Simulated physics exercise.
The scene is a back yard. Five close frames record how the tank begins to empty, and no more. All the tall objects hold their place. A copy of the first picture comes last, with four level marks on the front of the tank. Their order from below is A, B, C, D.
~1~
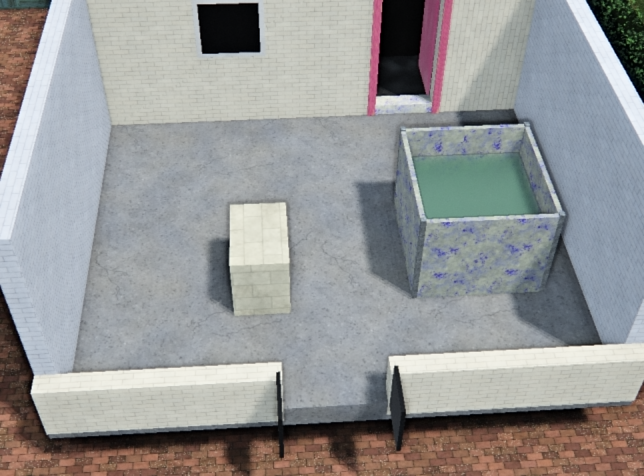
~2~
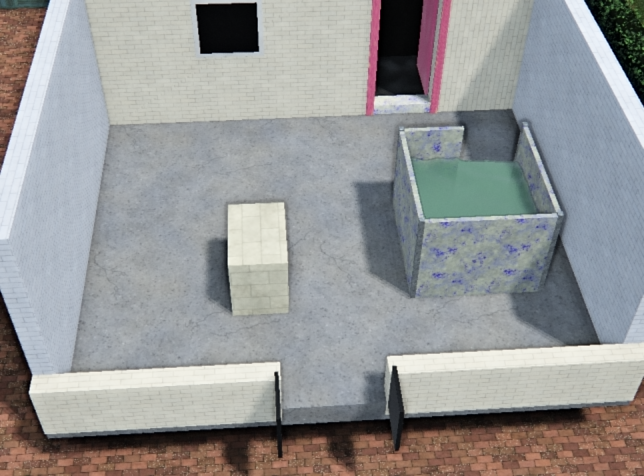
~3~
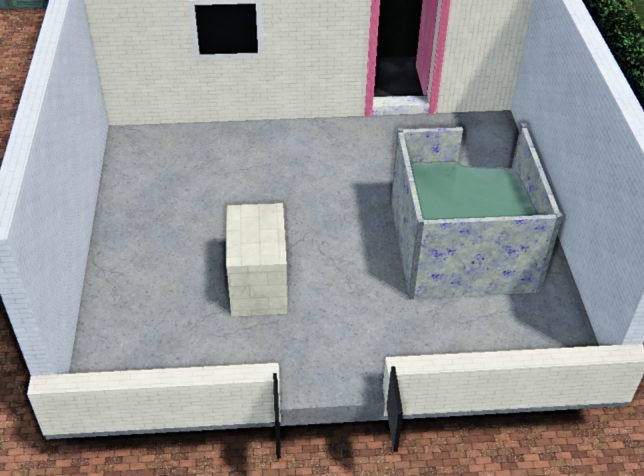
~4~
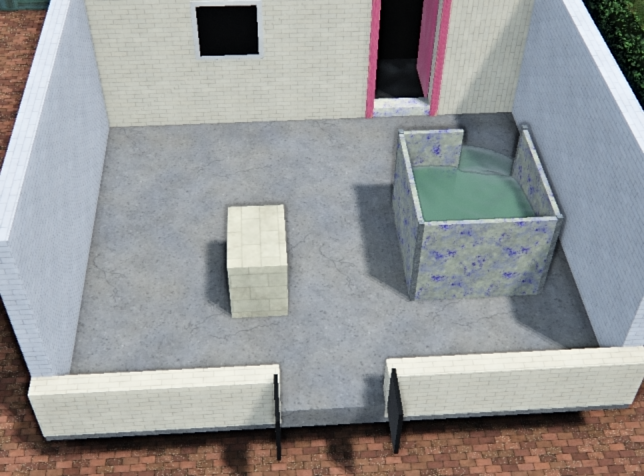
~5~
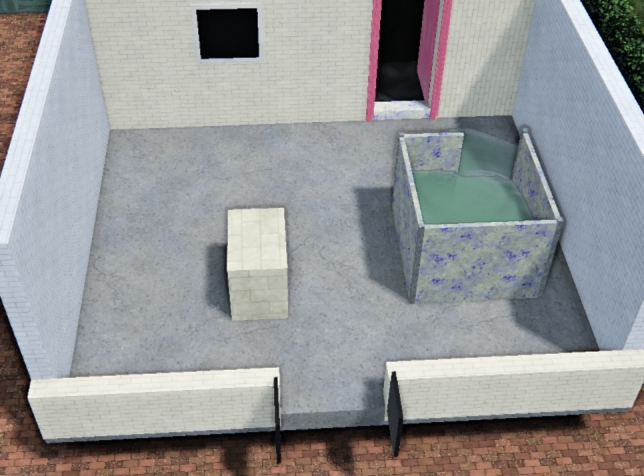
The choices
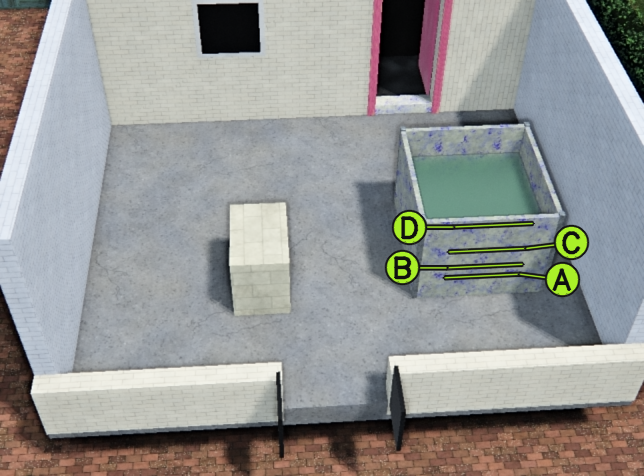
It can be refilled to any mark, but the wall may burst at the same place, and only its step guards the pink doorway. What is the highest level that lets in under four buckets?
The limit is B.
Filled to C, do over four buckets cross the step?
Yes.
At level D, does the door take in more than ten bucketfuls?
Yes.
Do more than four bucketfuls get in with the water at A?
No.
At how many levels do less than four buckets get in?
Two of them.
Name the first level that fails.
That would be C.
On the marked copy, A at (482, 275); B at (484, 266); C at (487, 250); D at (492, 225); from the bottom up A, B, C, D.
With A, nothing gets over.
With B, a bucket or two gets in.
With C, about 9 bucketfuls get in.
With D, dozens of bucketfuls pour in.
